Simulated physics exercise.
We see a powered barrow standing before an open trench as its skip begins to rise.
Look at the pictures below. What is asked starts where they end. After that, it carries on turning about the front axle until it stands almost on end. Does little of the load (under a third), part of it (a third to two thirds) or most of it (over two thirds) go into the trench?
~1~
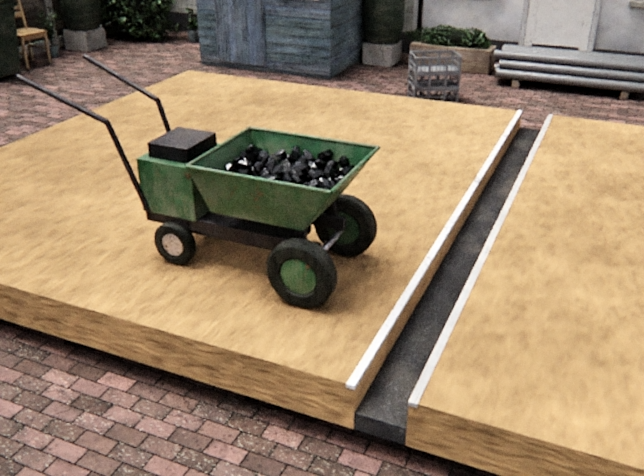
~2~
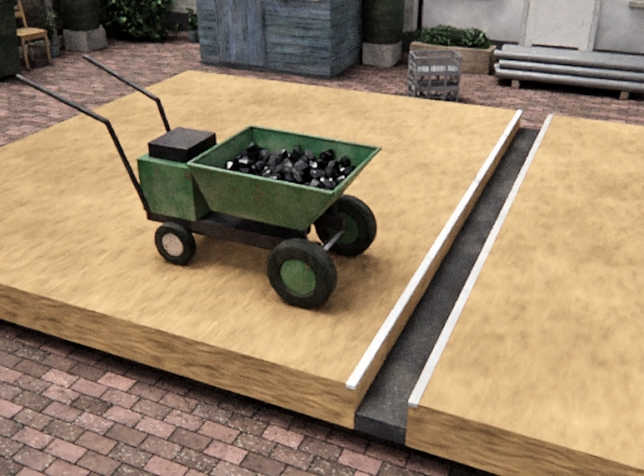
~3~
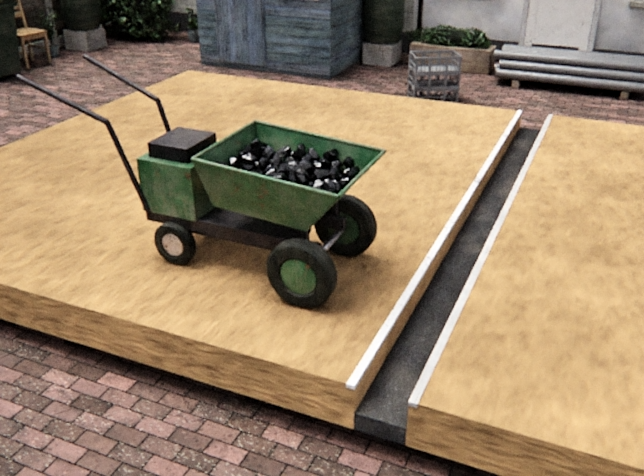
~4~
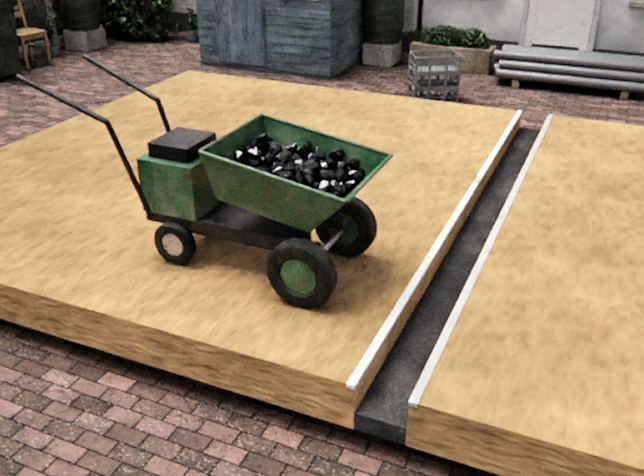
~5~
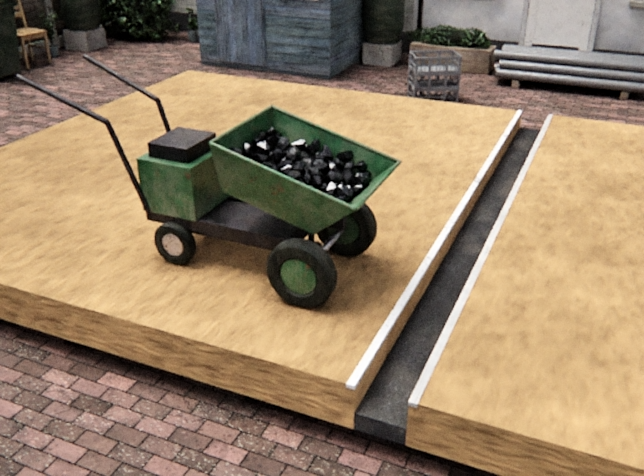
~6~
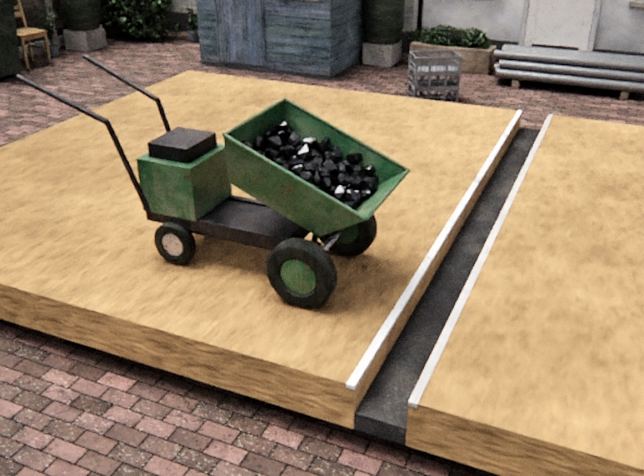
Most of it goes into the trench.
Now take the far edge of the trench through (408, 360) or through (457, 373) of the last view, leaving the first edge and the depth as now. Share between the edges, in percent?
Around 40 percent first, around 100 percent second.
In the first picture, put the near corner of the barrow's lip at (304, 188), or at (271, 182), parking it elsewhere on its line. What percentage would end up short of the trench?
First try: Some 10 %; second try: 40 %.
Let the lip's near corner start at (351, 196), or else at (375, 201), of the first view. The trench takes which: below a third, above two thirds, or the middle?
Well, for the first stop the answer is between a third and two thirds, and for the second it is under a third.
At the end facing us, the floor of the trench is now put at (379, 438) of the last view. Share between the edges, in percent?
It comes to 90 per cent or so.
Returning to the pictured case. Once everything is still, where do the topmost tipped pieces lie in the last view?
Summit once settled: About (444, 287).
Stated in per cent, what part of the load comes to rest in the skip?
It comes out at some 5 in a hundred.
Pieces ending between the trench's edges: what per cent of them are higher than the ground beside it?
Share: Around 20 %.
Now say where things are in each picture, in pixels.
The first picture shows lip of the skip (331, 193), level; top of the load (287, 170), lumps of coal; first edge of the trench (372, 350); far edge (431, 366), the trench under half as wide as the skip, and about half as deep as wide.
The second picture shows lip of the skip (333, 194), tipped barely; top of the load (288, 170).
The third picture shows lip of the skip (338, 197), tipped barely; top of the load (279, 161).
The fourth picture shows lip of the skip (346, 202), tipped a little; top of the load (270, 160).
The fifth picture shows lip of the skip (355, 210), tipped clearly; top of the load (263, 149).
The sixth picture shows lip of the skip (366, 219), tipped clearly; top of the load (274, 143); first edge of the trench (372, 350); far edge (431, 366).
Just after the last frame, skip tipped steeply; every one in the skip.
A moment on, skip tipped right over; the larger part in the skip; roughly a quarter in or heaped over the trench; just a few beyond it; just a few falling.
Further on, skip tipped right over; about a tenth in the skip; roughly two thirds in or heaped over the trench; about a tenth beyond it.
When it is over, skip tipped right over; about a tenth in the skip; the larger part in or heaped over the trench; about a tenth beyond it.
